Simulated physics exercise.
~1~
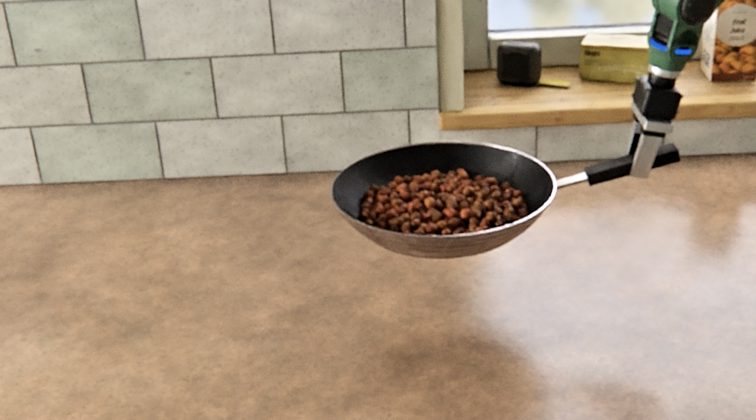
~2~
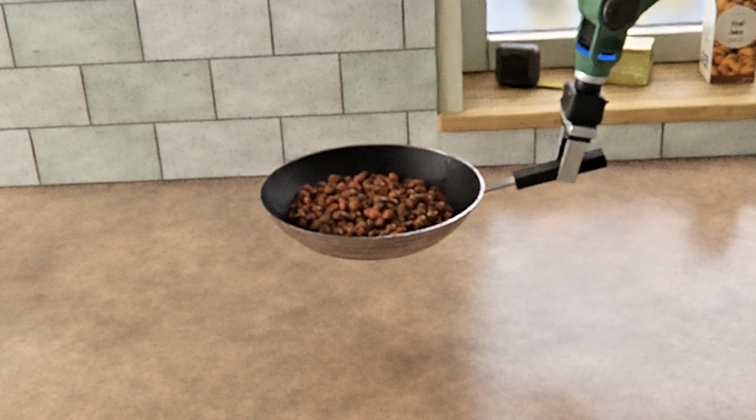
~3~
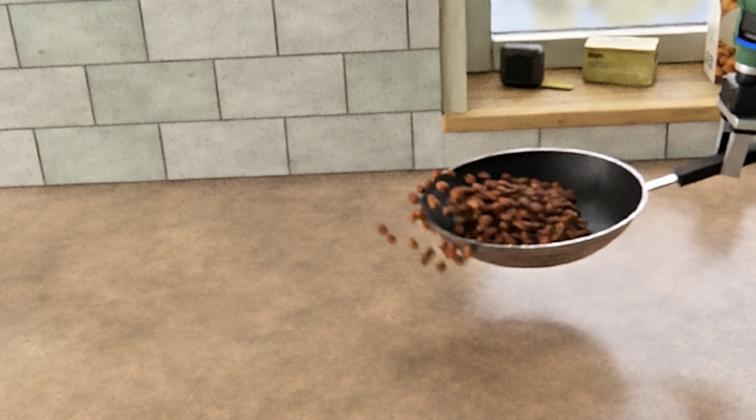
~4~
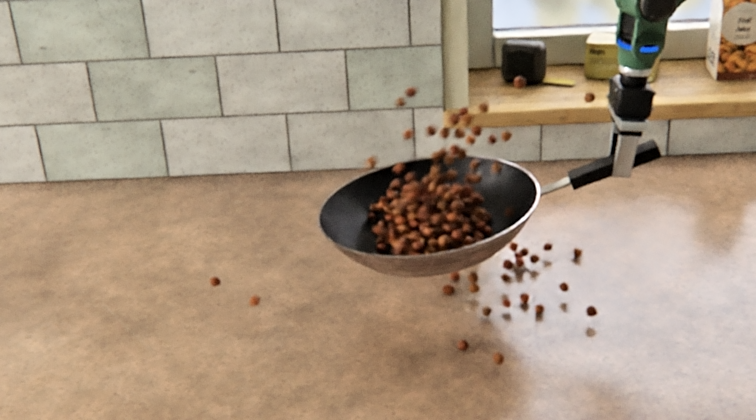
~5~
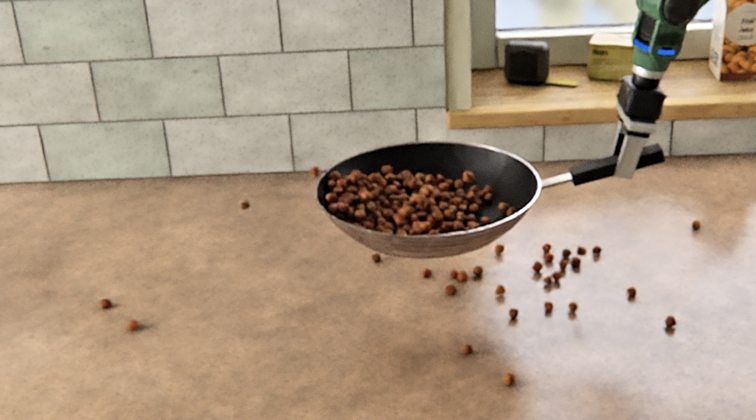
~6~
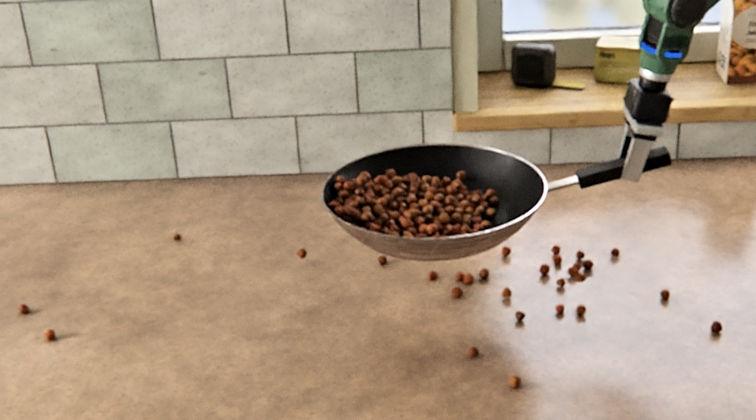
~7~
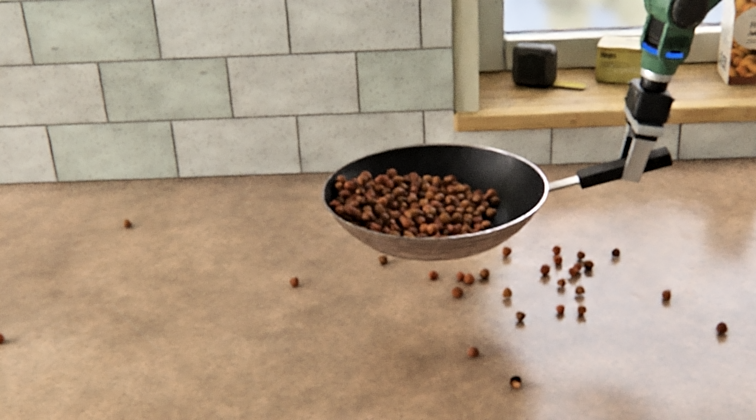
The clip shows a robot hand holding a frying pan of hazelnuts above a brown countertop, moving it left, then right, then left again as nuts fly over the rim. Most settle back in the pan, while others lie scattered on the counter and a few roll away left.
